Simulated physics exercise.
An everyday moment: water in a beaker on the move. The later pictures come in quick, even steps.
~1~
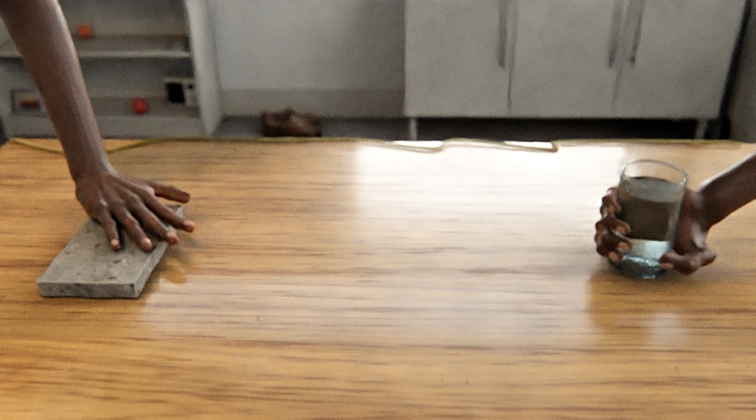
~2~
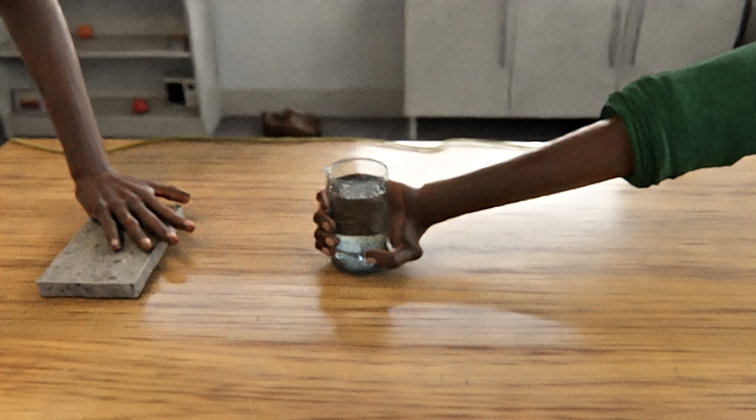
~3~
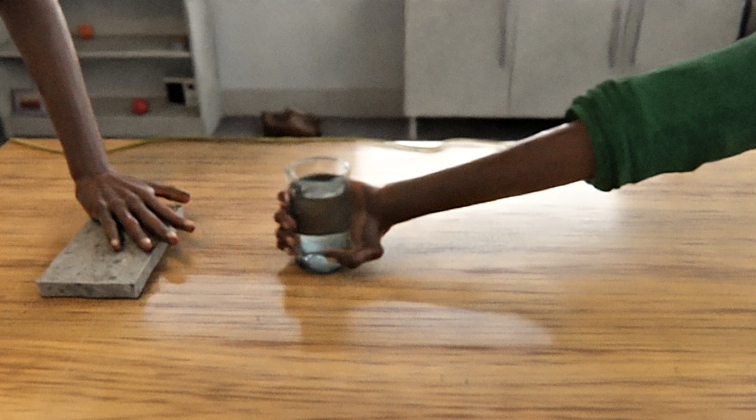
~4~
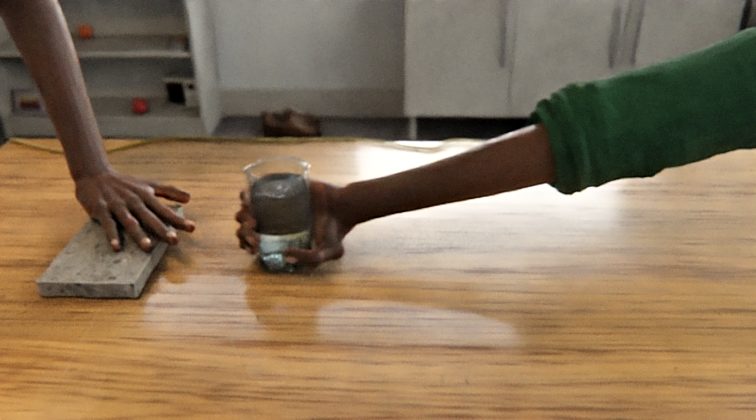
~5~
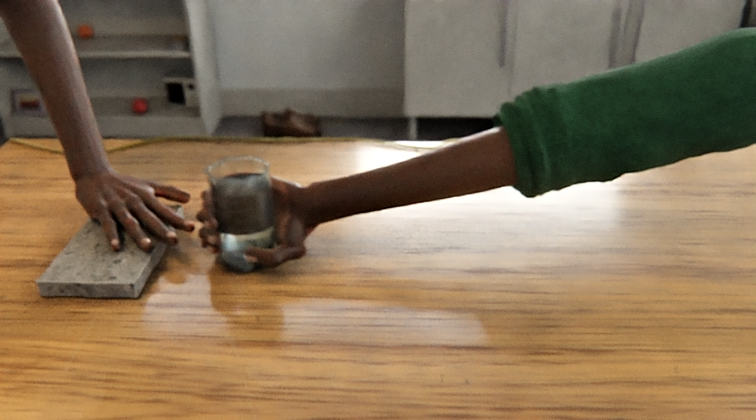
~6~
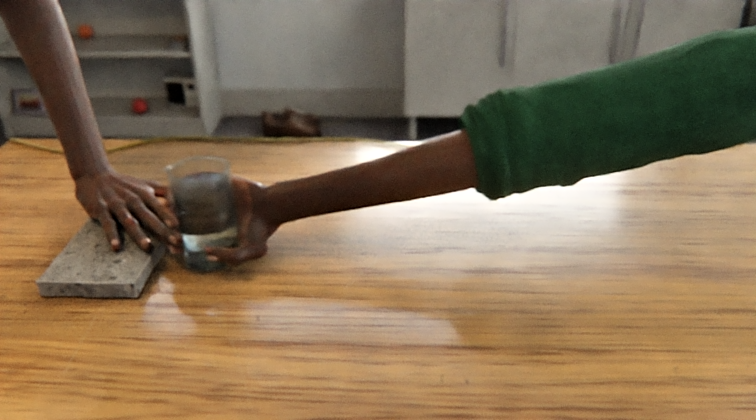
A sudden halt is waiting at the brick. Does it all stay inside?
It slops over.
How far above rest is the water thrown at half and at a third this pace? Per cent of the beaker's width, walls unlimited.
About 30 and 20 per cent.
Next, the beaker meets the brick.
After that, the water surges up the wall; it has slopped over.
Finally, the beaker stands at the brick; it has slopped over.
